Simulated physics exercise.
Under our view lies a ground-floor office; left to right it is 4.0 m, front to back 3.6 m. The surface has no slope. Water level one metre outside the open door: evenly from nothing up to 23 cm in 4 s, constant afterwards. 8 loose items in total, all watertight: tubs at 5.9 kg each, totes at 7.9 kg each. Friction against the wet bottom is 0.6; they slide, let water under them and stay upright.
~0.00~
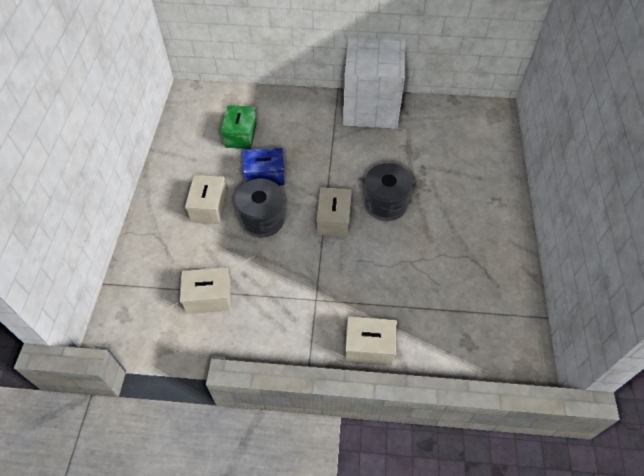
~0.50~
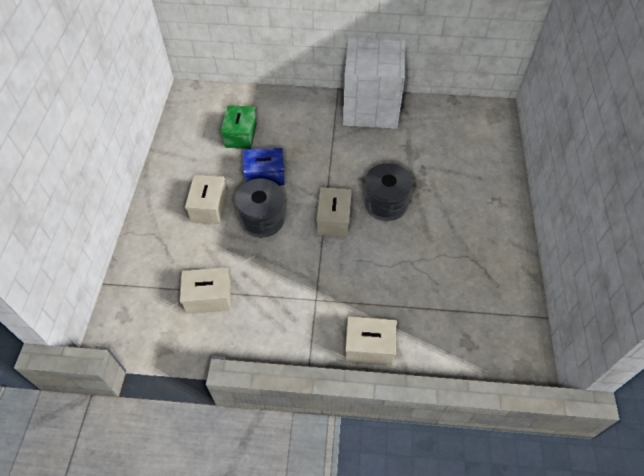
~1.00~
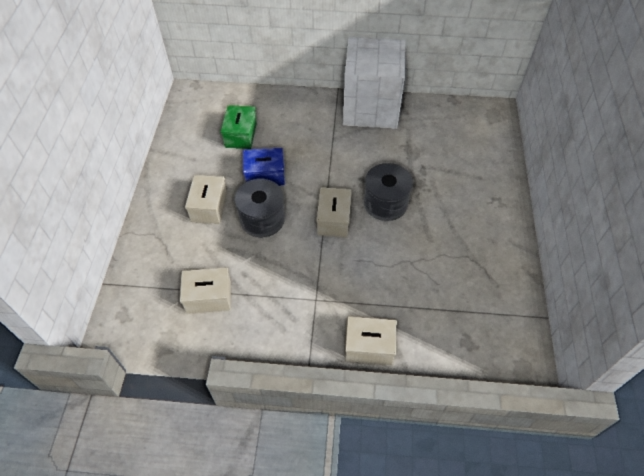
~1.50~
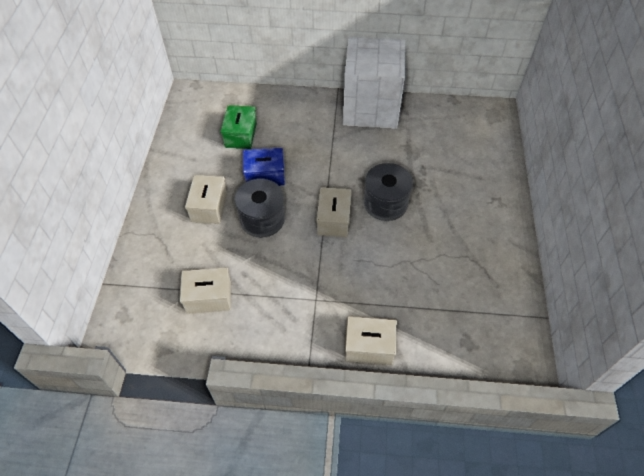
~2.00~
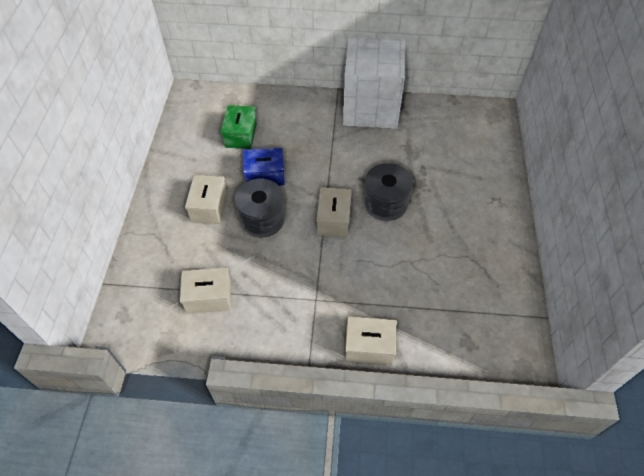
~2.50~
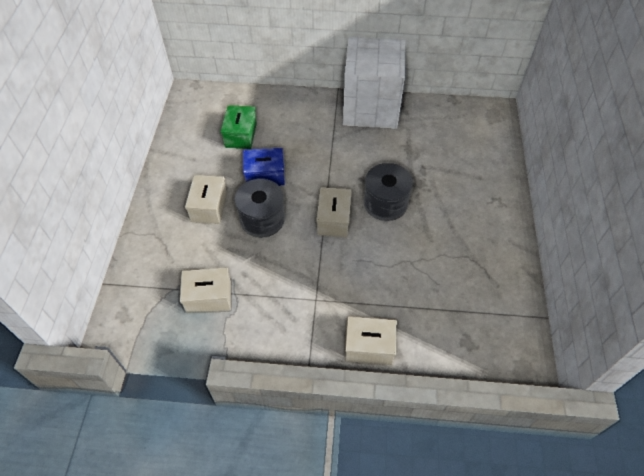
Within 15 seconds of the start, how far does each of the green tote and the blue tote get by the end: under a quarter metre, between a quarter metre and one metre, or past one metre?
Green tote: Past one metre; blue tote: Past one metre.
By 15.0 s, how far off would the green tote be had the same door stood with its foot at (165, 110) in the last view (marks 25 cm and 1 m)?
In that case the green tote would have gone a great distance.
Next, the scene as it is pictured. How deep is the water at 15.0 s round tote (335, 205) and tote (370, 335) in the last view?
8 and 9 cm.
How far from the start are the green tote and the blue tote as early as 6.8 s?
Roughly 5 and 20 cm.
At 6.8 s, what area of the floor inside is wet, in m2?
Wet: Near 11.5 m2.
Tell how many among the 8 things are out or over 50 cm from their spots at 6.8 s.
I get 3.
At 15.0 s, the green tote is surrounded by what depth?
Around 13 cm.
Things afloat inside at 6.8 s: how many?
At that time the total is 2.
After 3.5 s the green tote is near (238, 119), 0.0 m from its start, aground; the blue tote is near (263, 160), 0.0 m from its start, aground; 0 afloat.
After 6.8 s the green tote is near (241, 115), 0.1 m from its start, aground; the blue tote is near (272, 143), 0.2 m from its start, aground; 2 afloat.
After 11.0 s the green tote is near (315, 104), 0.8 m from its start, afloat; the blue tote is near (431, 159), 1.7 m from its start, aground; 5 afloat.
After 15.0 s the green tote is near (526, 199), 3.0 m from its start, afloat; the blue tote is near (505, 355), 2.9 m from its start, afloat; 8 afloat.
